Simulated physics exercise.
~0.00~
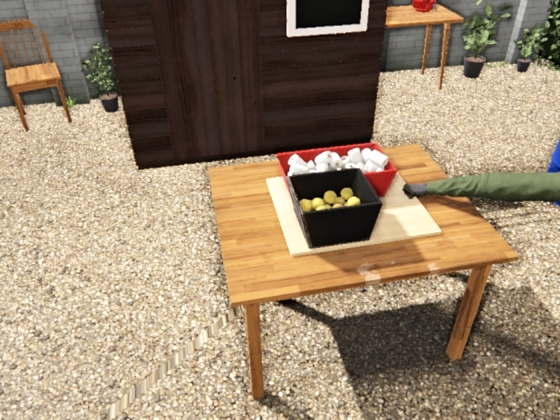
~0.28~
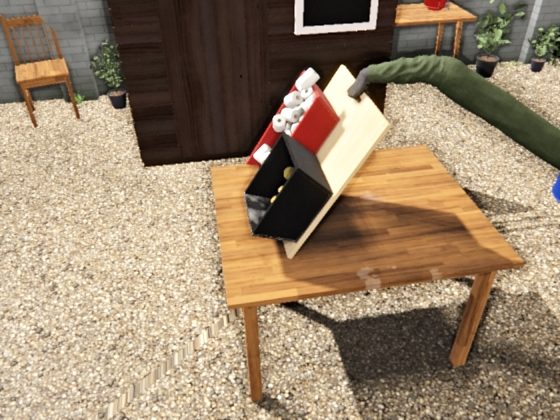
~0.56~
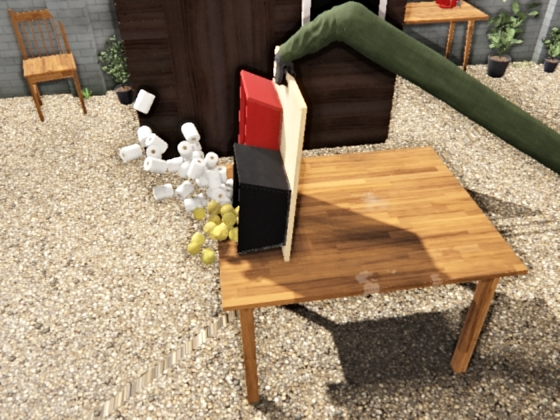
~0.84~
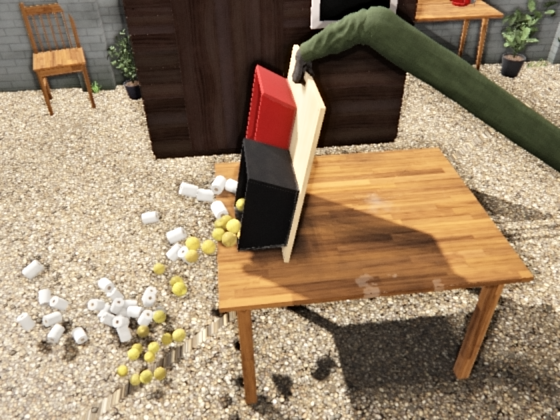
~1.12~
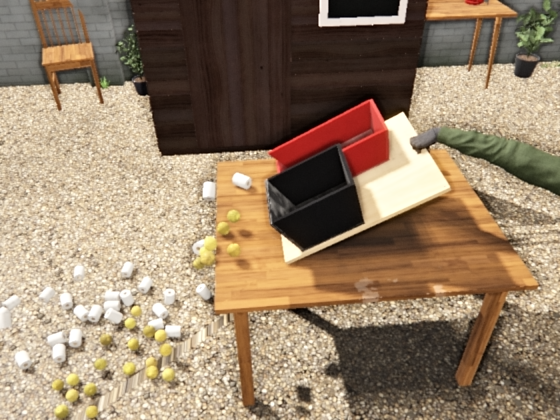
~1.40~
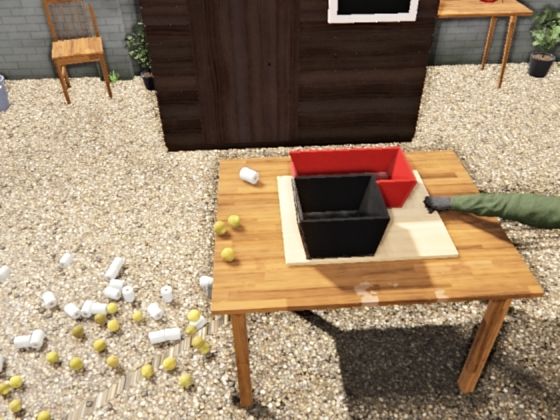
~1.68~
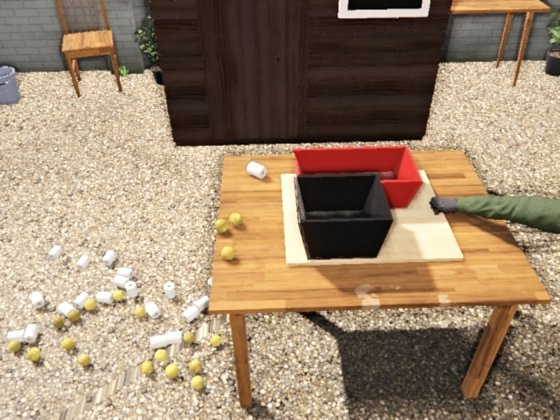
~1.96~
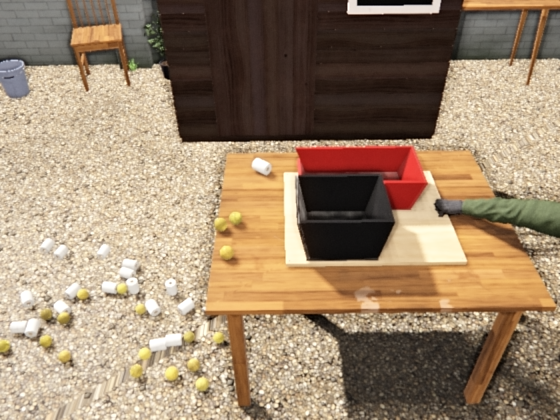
A green-sleeved arm at the right grips a pale board on a wooden table in a gravel yard, seen from above, with a dark shed behind. A black crate of yellow apples sits on the board in front of a red crate of white paper rolls. The arm lifts the board's right end until it stands nearly upright, leaning left, and rolls and apples pour off the table's left side onto the gravel. The arm then lowers the board flat again. Both crates end empty, with one roll and three apples left on the tabletop and the rest scattered below.
